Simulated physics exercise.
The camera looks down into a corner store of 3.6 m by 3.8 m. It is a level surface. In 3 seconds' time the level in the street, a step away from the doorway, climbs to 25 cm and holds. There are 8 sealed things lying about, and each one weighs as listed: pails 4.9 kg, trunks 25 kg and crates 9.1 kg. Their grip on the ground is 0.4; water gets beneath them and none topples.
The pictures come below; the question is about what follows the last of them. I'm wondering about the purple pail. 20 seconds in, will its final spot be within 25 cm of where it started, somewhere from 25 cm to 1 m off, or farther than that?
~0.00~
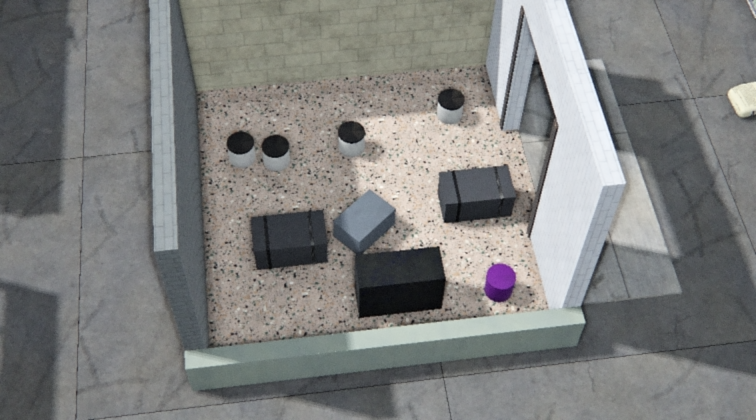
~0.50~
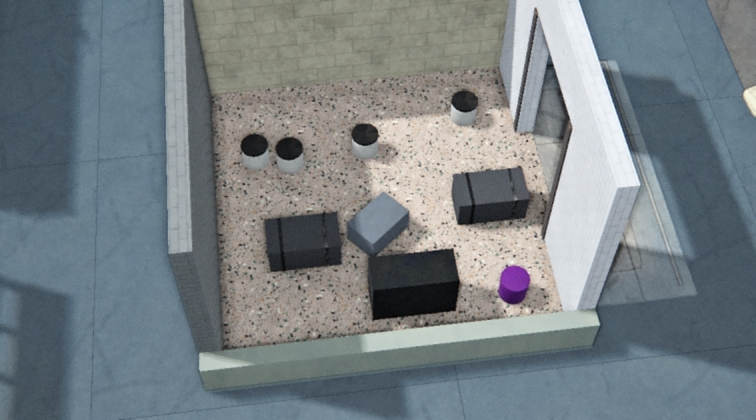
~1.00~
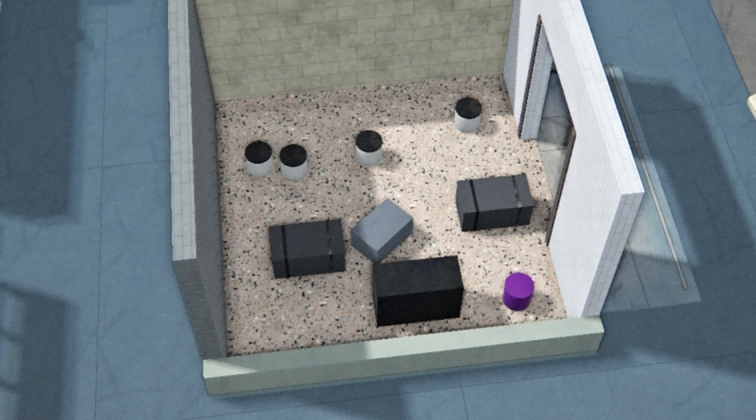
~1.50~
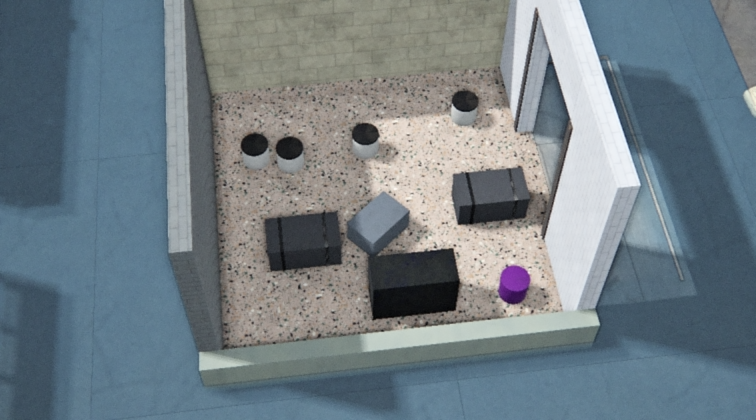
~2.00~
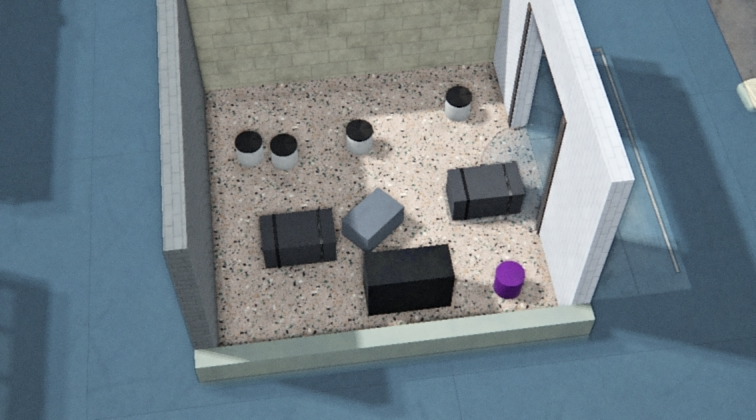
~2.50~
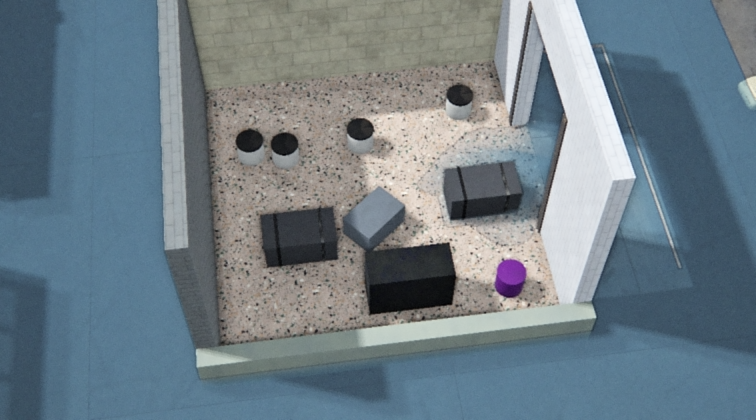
Its final spot will be farther than 1 m off.
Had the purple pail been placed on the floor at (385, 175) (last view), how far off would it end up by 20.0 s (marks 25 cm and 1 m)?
Answer: It covers a big distance.
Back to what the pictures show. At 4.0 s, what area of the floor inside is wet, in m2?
8.0 m2.
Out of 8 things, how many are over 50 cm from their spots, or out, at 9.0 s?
The number comes to 6.
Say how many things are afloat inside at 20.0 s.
Tally: 8 of them.
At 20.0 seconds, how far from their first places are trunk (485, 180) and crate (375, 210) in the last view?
They've ended up 250 cm and 80 cm away, in that order.
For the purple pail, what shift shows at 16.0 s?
Around 200 centimetres.
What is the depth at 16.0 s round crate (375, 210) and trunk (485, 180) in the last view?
25 and 25 cm.
After 4.0 s the purple pail is near (512, 272), 0.0 m from its start, aground; 0 afloat.
After 9.0 s the purple pail is near (521, 265), 0.1 m from its start, afloat; 7 afloat.
After 16.0 s the purple pail is near (365, 193), 1.8 m from its start, afloat; 8 afloat.
After 20.0 s the purple pail is near (417, 191), 1.4 m from its start, afloat; 8 afloat.
